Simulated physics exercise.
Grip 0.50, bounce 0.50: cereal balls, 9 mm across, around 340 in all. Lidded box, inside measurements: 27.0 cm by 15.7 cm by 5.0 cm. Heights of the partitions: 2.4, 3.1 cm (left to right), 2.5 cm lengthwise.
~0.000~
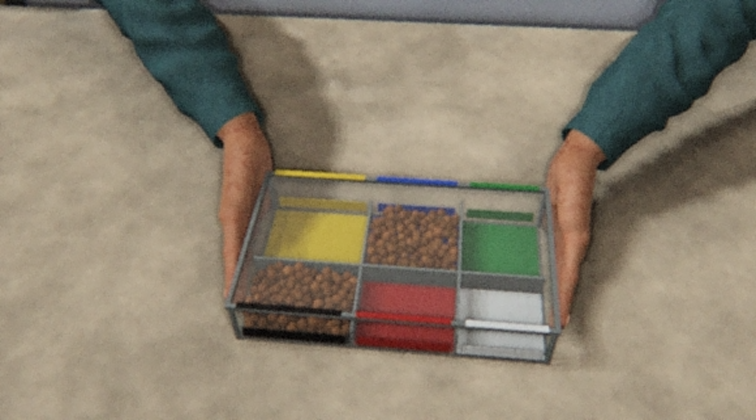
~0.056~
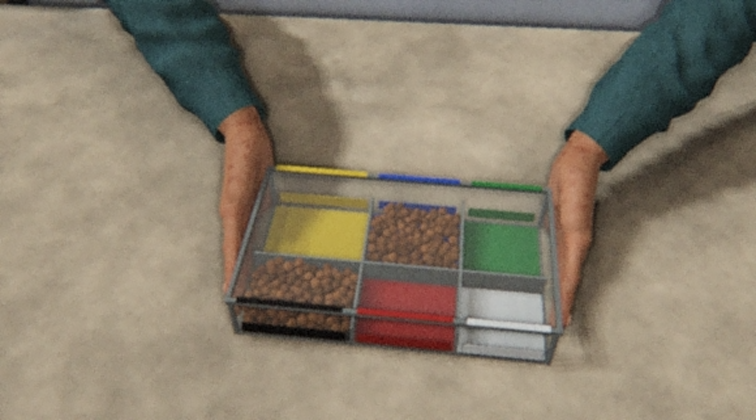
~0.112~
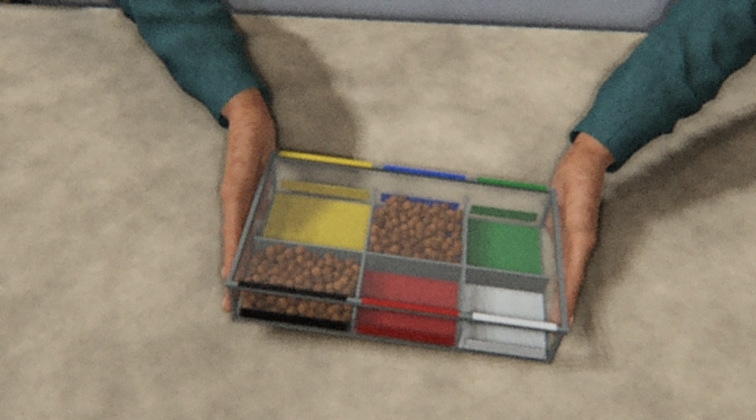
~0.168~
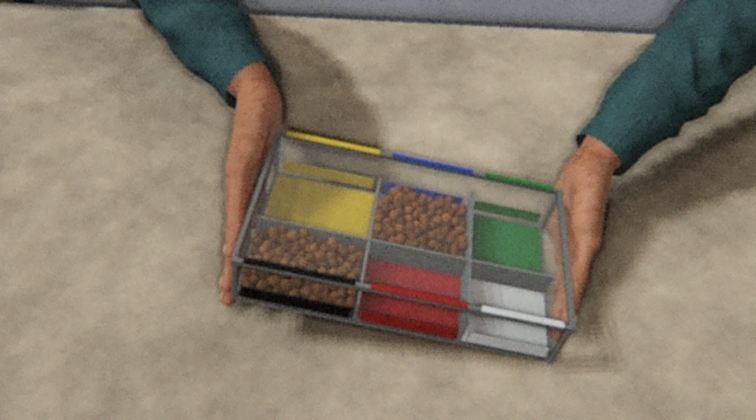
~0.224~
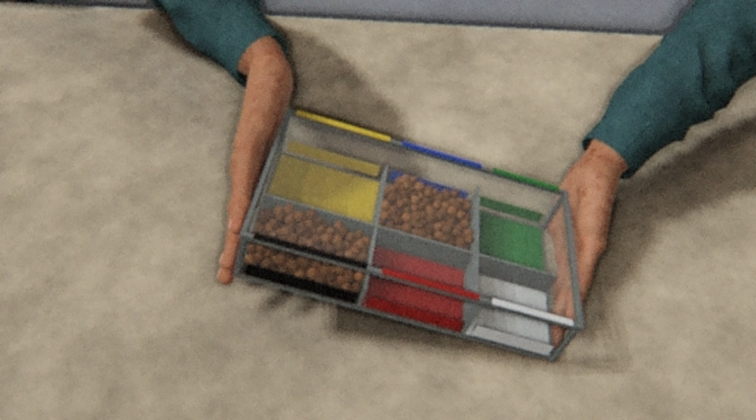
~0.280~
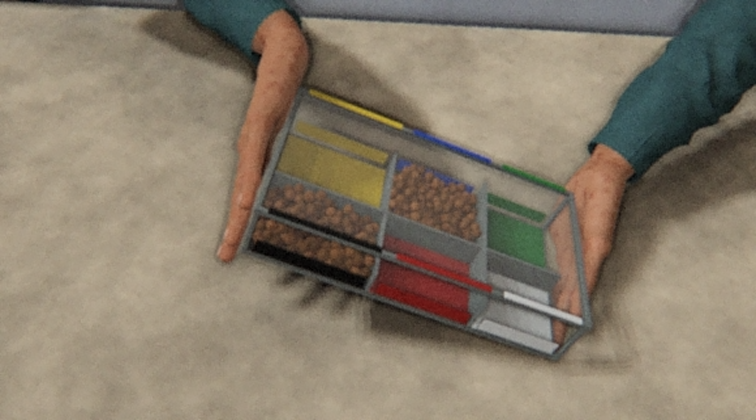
A clear lidded box tilts on a mottled beige surface, seen from above at a steady angle, its left side rising higher while its right side stays low. Brown balls fill part of the blue-marked back middle and black-marked front left compartments, beside yellow, green, red and white ones. Two hands in teal sleeves grip its ends, the left one lifting as the slant steepens increasingly quickly.
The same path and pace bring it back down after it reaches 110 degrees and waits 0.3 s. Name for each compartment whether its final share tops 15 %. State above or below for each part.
Red compartment: Below. Blue compartment: Above. Green compartment: Above. Yellow compartment: Below. White compartment: Above. Black compartment: Below.
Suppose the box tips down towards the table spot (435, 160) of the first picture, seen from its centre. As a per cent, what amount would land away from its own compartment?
The share would be about 55 percent.
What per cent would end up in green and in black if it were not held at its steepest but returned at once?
In per cent: Green 30, black 0.
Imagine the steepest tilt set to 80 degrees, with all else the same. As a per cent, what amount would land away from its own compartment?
Roughly 50 %.
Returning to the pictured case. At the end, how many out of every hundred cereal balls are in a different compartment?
Roughly 65 %.
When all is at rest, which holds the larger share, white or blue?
More ends up in the blue one.
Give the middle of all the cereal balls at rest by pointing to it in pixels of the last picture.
I'd say roughly (484, 256).
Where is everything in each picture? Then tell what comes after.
Box tilt 0 degrees, front corners at (230, 305) and (555, 330); blue 50 %, black 50 %, in the first frame.
Box tilt 1 degrees, front corners at (230, 299) and (557, 330), in the second frame.
Box tilt 5 degrees, front corners at (232, 283) and (562, 329), lowest corner right back, in the third frame.
Box tilt 11 degrees, front corners at (237, 259) and (570, 327), lowest corner right back, in the fourth frame.
Box tilt 16 degrees, front corners at (246, 234) and (577, 325), lowest corner right back, in the fifth frame.
Box tilt 22 degrees, front corners at (260, 208) and (586, 324), lowest corner right back; blue 50 %, black 50 %. Its pace works out near 100 degrees a second, in the sixth frame.
After 1.38 s, tilt 110 degrees; red 5 %, blue 45 %, green 30 %, white 20 %.
Then, at 2.12 s, tilt 55 degrees; blue 45 %, green 30 %, white 20 %.
Then, at 2.88 s, tilt 0 degrees; blue 45 %, green 30 %, white 20 %.
At rest (3.3 s), red 0 %, blue 45 %, green 30 %, yellow 0 %, white 20 %, black 0 %.
